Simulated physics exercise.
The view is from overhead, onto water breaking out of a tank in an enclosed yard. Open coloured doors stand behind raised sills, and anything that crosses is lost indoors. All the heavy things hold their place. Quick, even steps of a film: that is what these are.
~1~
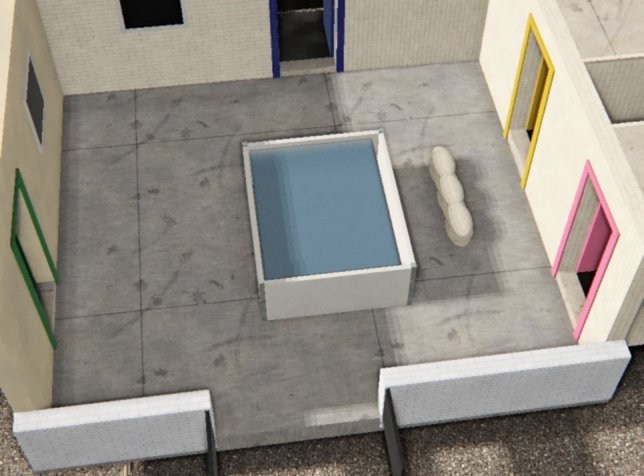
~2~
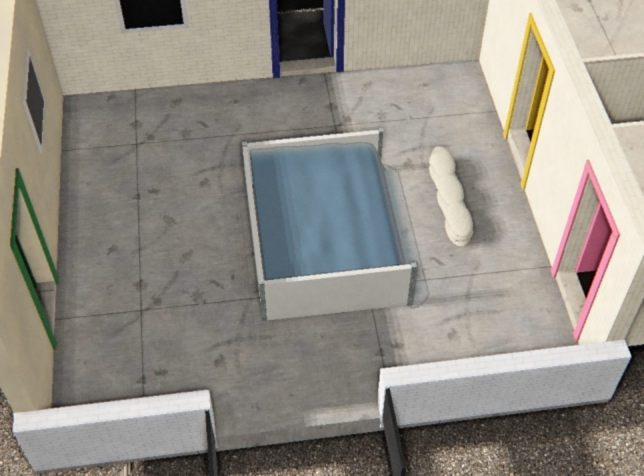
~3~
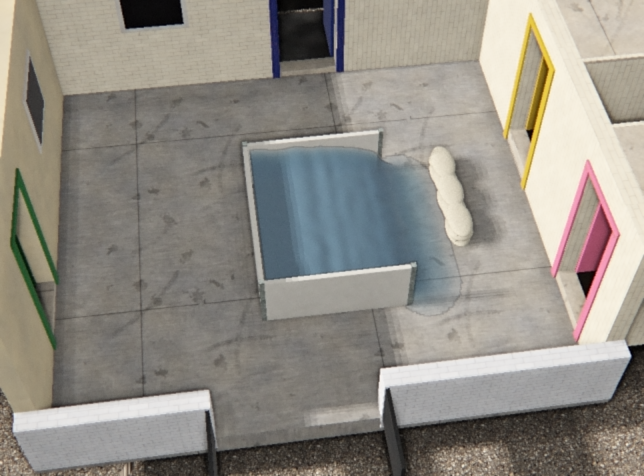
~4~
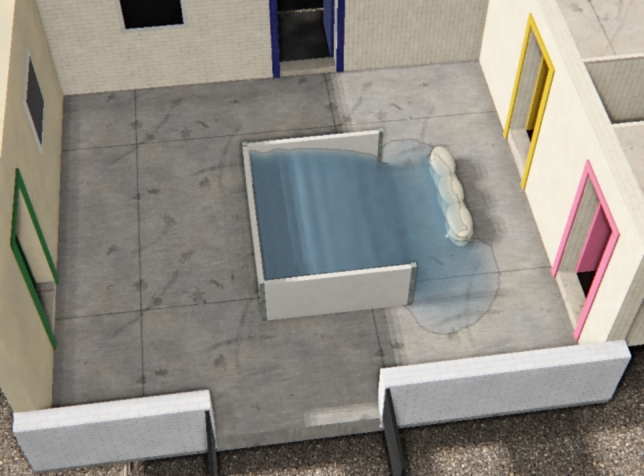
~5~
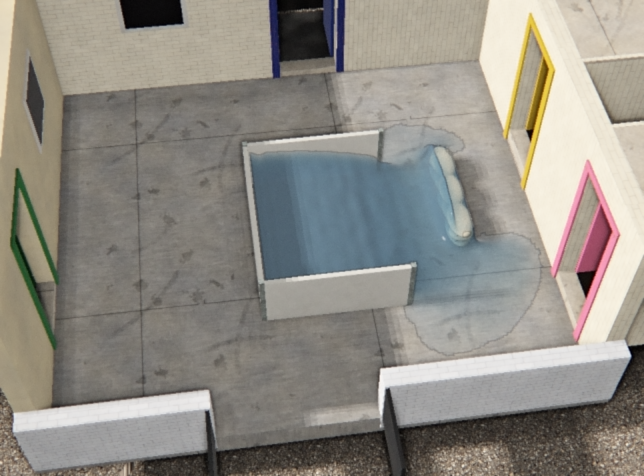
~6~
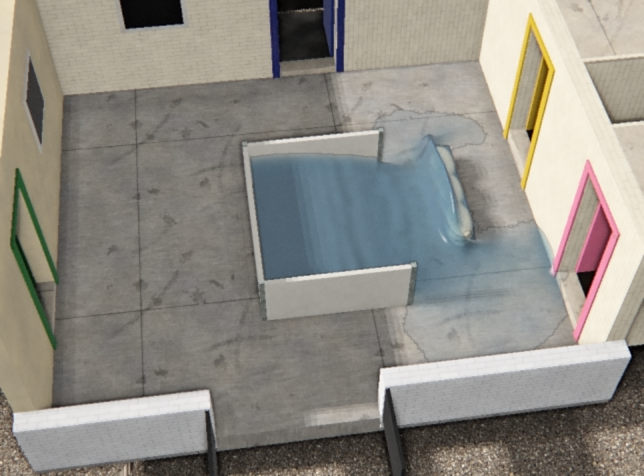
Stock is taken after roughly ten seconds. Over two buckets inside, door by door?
The green door is going to stay inside the allowance; the blue door is going to stay inside the allowance; the pink door is going to overshoot the allowance; the yellow door is going to stay inside the allowance.
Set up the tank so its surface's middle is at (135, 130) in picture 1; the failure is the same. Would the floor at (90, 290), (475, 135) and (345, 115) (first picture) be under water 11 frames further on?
Check in sequence: Still parched, soaked through, soaked through.
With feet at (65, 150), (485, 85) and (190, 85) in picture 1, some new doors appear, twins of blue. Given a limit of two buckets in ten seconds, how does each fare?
In order, the new doors go: Undershoots, overshoots, undershoots.
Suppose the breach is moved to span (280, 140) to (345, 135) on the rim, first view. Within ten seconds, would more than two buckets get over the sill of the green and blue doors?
In short: Green door lets less in; blue door takes more.
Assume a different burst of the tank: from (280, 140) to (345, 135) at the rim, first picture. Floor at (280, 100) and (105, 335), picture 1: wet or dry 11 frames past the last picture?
Submerged, then unwetted.
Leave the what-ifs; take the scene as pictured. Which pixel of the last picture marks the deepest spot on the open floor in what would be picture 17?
Near (578, 376).
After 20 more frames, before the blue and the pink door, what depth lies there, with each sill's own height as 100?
I reckon it's around 120 and then 170 per cent.
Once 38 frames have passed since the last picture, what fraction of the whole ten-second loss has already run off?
Roughly 80 per cent.
A moment on, water covers 30 % of the floor; the green door not reached, the blue door not reached, the pink door over two buckets in, the yellow door wet at the sill, nothing in.
Next, water covers 35 % of the floor; the green door not reached, the blue door wet at the sill, nothing in, the pink door far over two buckets in, the yellow door wet at the sill, nothing in.
Then, water covers 55 % of the floor; the green door not reached, the blue door under two buckets in, the pink door far over two buckets in, the yellow door wet at the sill, nothing in.
Later, water covers 90 % of the floor; the green door wet at the sill, nothing in, the blue door under two buckets in, the pink door far over two buckets in, the yellow door wet at the sill, nothing in.
In the end, water covers 95 % of the floor; the green door wet at the sill, nothing in, the blue door under two buckets in, the pink door far over two buckets in, the yellow door wet at the sill, nothing in.
